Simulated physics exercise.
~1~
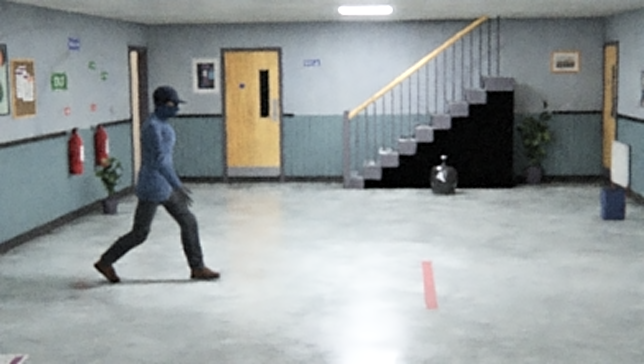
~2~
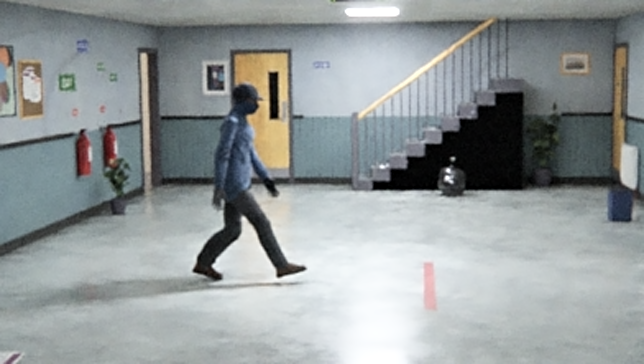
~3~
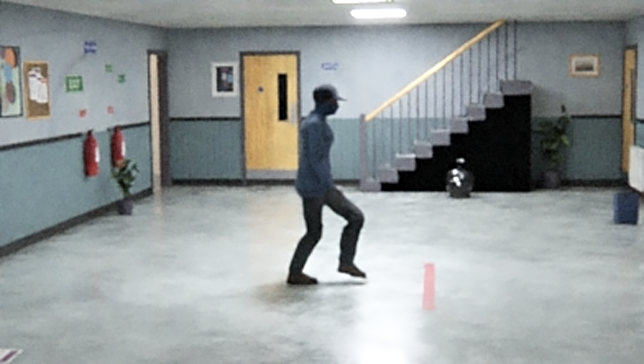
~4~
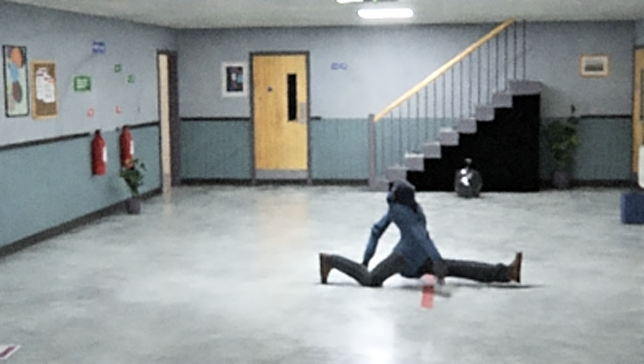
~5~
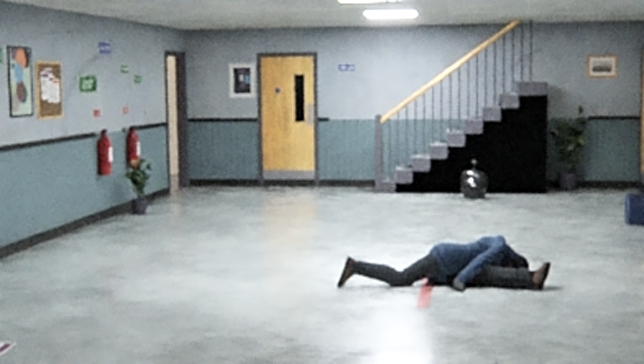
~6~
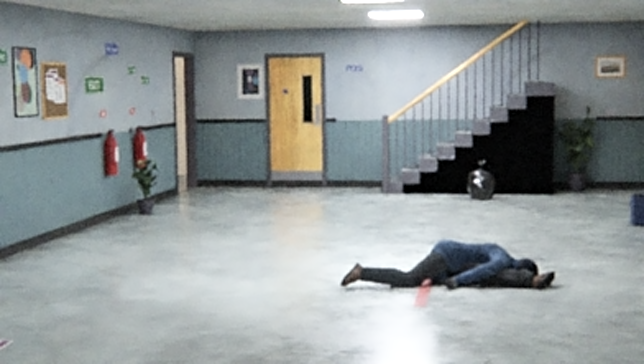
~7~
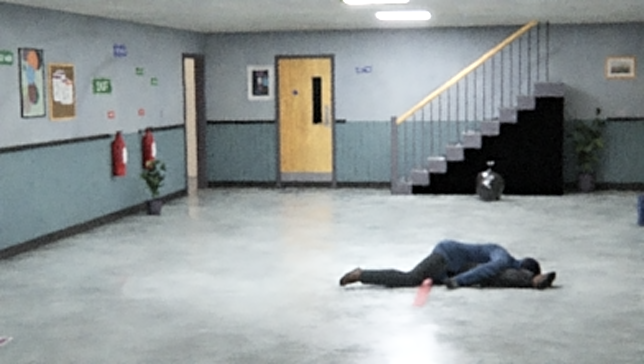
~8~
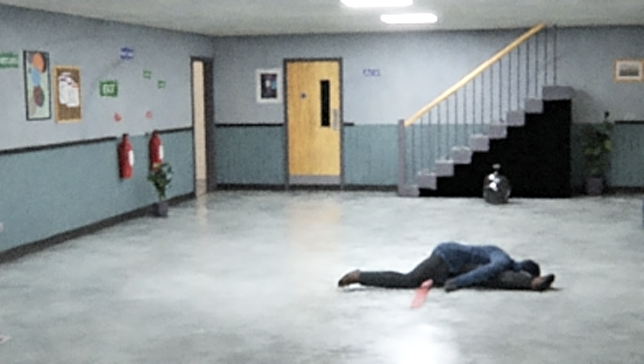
A person in a dark cap and blue top walked right across a hall toward a strip of red tape, dropped into a wide split over it, then slumped forward to the right and ended lying still, stretched across the tape.
